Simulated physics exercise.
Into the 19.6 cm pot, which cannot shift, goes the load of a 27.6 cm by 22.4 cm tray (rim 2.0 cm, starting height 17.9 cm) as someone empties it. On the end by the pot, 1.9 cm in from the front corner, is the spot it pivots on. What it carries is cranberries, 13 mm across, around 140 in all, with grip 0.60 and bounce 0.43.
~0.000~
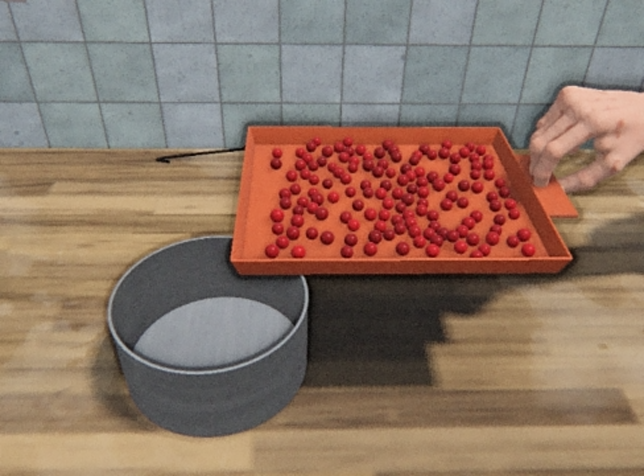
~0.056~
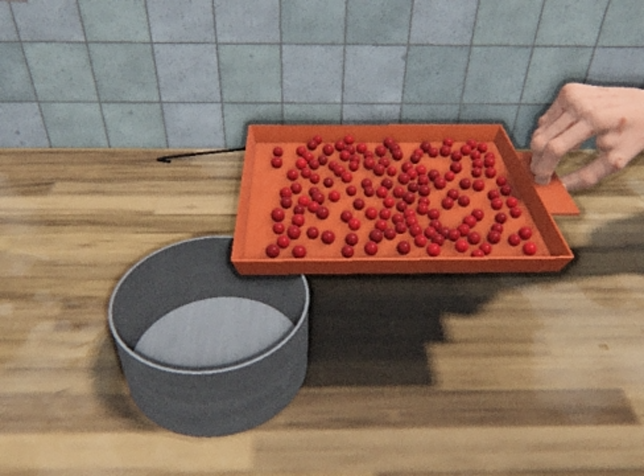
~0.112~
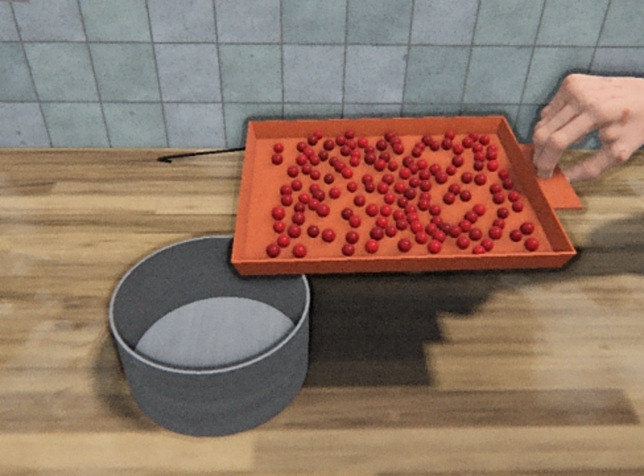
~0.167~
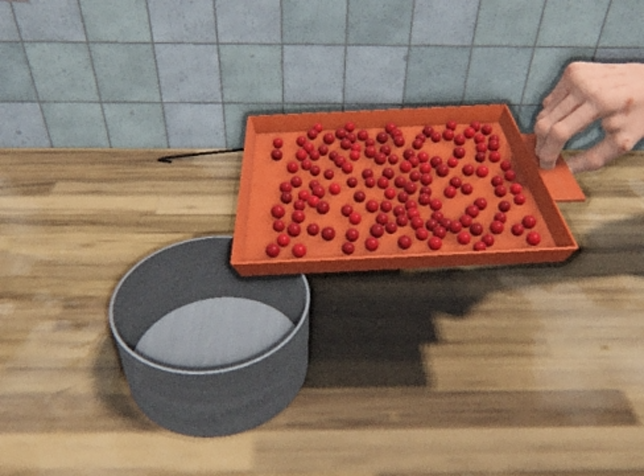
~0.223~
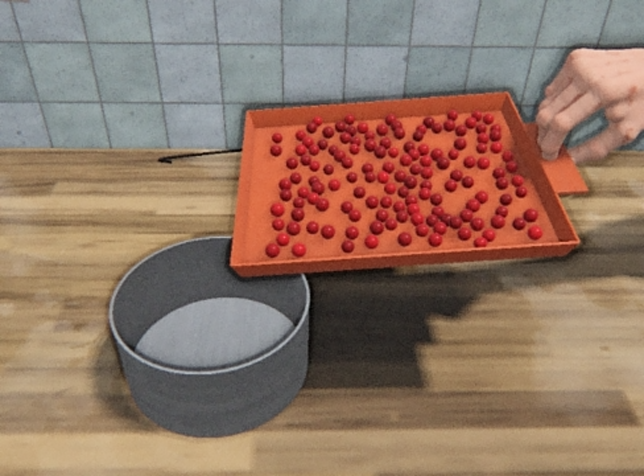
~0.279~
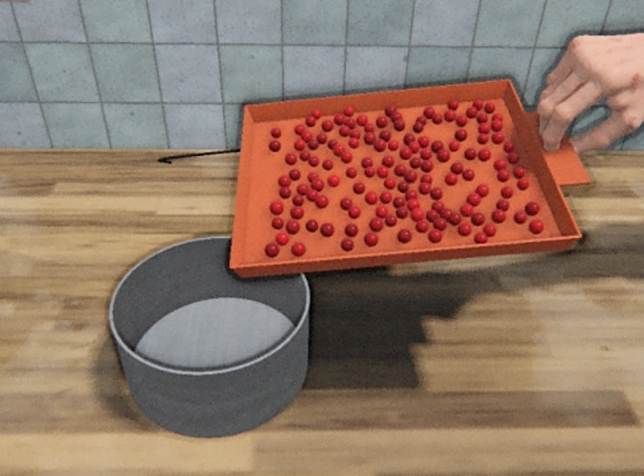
A hand slowly raising the right end of an orange tray of red cranberries beside a grey pot on a wooden counter.
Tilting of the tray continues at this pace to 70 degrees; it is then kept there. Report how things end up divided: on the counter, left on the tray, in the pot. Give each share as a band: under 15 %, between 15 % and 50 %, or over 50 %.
Shares by band: Counter under 15 %, tray over 50 %, pot under 15 %.
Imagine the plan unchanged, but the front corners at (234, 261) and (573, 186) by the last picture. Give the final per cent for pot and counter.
That works out as pot 20 and counter 5.
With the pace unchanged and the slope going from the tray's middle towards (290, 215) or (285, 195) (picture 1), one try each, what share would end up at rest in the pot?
About 5 per cent on the first try and 0 per cent on the second.
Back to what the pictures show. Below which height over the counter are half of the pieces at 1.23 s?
The halfway mark is near 26 cm.
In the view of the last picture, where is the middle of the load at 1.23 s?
Close to pixel (307, 186).
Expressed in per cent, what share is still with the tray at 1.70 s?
Value: About 100%.
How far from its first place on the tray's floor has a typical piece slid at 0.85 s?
I'd say close to 8 centimetres.
Then, at 0.85 s, tilt 39 degrees; the tray holds 100 %, the pot 0 %.
After 1.23 s, tilt 57 degrees; the tray holds 100 %, the pot 0 %.
After 1.70 s, tilt 70 degrees; the tray holds 100 %, the pot 0 %.
In the end, at 2.0 s, counter 0 %, tray 100 %, pot 0 %.
